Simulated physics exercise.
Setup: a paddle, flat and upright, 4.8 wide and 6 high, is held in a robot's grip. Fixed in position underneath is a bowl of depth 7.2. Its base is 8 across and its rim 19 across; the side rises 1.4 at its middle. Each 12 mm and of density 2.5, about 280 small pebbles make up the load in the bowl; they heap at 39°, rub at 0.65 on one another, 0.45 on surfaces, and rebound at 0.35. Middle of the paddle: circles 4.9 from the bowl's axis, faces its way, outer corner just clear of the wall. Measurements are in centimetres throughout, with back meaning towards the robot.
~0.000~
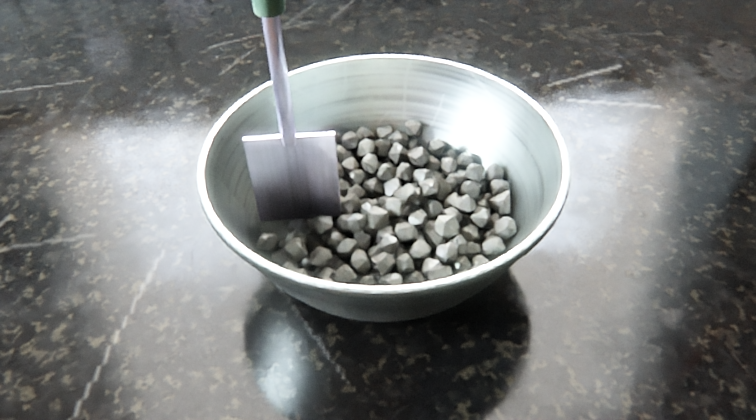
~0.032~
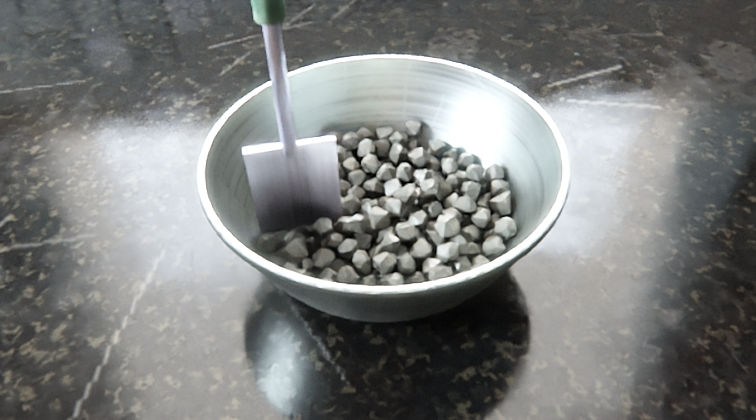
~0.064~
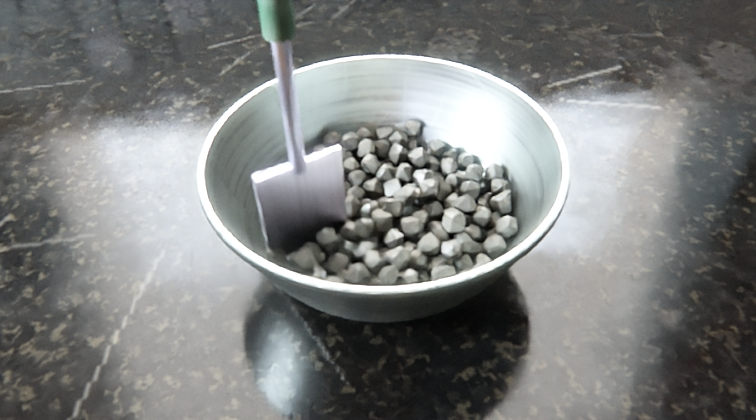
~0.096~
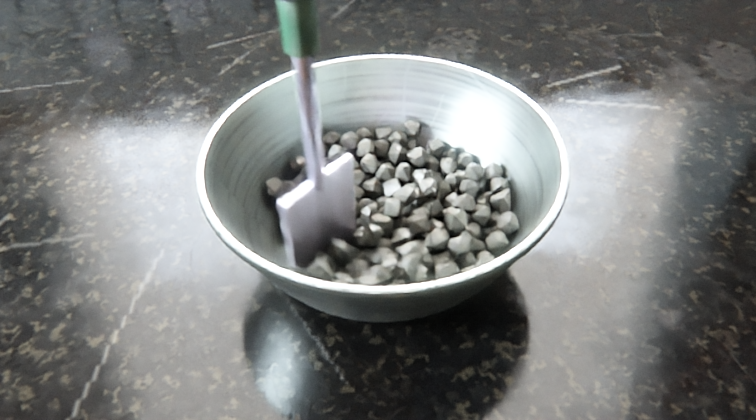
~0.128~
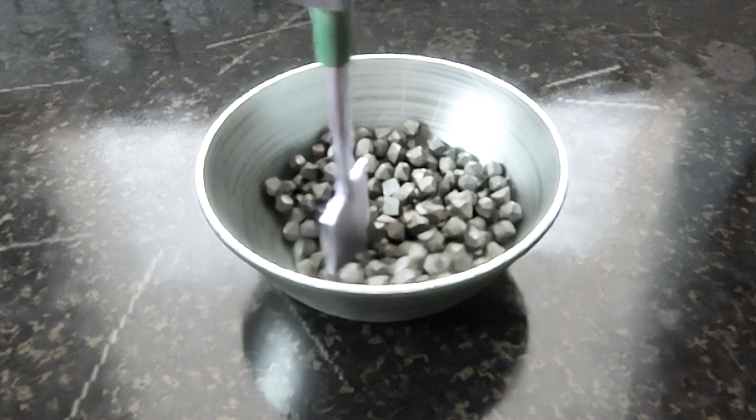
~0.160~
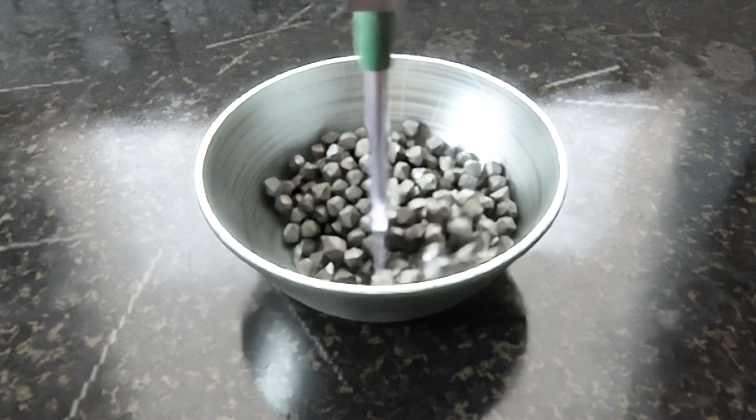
At the start, a flat paddle with a green handle stands at the left inside a metal bowl of gray pebbles on a dark speckled surface. The paddle then sweeps through the near side of the pebbles toward the middle, turning edge-on as it pushes some of them rightward.
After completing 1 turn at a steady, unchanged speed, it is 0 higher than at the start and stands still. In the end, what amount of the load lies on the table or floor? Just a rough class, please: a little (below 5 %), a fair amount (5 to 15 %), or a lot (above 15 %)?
A fair amount.
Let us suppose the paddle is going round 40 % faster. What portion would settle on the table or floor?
Roughly 15 per cent.
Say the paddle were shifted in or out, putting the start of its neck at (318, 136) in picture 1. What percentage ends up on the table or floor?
5 %.
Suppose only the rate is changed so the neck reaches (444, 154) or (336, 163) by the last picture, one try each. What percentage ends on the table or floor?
Near 20 in a hundred for the first and near 5 in a hundred for the second.
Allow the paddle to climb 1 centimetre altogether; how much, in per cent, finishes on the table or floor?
Result: Roughly 10 %.
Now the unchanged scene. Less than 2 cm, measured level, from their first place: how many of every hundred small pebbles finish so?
I'd guess close to 15 percent of the load.
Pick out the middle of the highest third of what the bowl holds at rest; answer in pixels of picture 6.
Around (317, 250).
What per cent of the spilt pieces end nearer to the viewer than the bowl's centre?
Close to 50 percent, I reckon.
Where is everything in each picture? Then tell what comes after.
In the first frame, paddle neck at (285, 112), 0° round; upper third of the load around (389, 203), from x 270 to 505, top at y 130; 284 in the bowl.
In the second frame, paddle neck at (286, 120), 8° round; upper third of the load around (394, 207), from x 270 to 505, top at y 130.
In the third frame, paddle neck at (294, 138), 27° round; upper third of the load around (393, 219), from x 275 to 505, top at y 130.
In the fourth frame, paddle neck at (314, 154), 46° round; upper third of the load around (401, 227), from x 275 to 505, top at y 130.
In the fifth frame, paddle neck at (344, 165), 66° round; upper third of the load around (414, 228), from x 275 to 510, top at y 130.
In the sixth frame, paddle neck at (379, 169), 86° round; upper third of the load around (436, 222), from x 275 to 505, top at y 130; 284 in the bowl.
By 0.33 s, 190° round, highest piece 9 above the table; 282 in the bowl, 1 on the table or floor, 1 in flight or on the tool.
By 0.50 s, 295° round, highest piece 9 above the table; 272 in the bowl, 5 on the table or floor, 7 in flight or on the tool.
By 0.79 s, 0° round, highest piece 7 above the table; 258 in the bowl, 26 on the table or floor.
By 1.49 s, 0° round, highest piece 7 above the table; 258 in the bowl, 26 on the table or floor.
Final count, 258 in the bowl, 26 on the table or floor. That is 9 % on the table or floor.
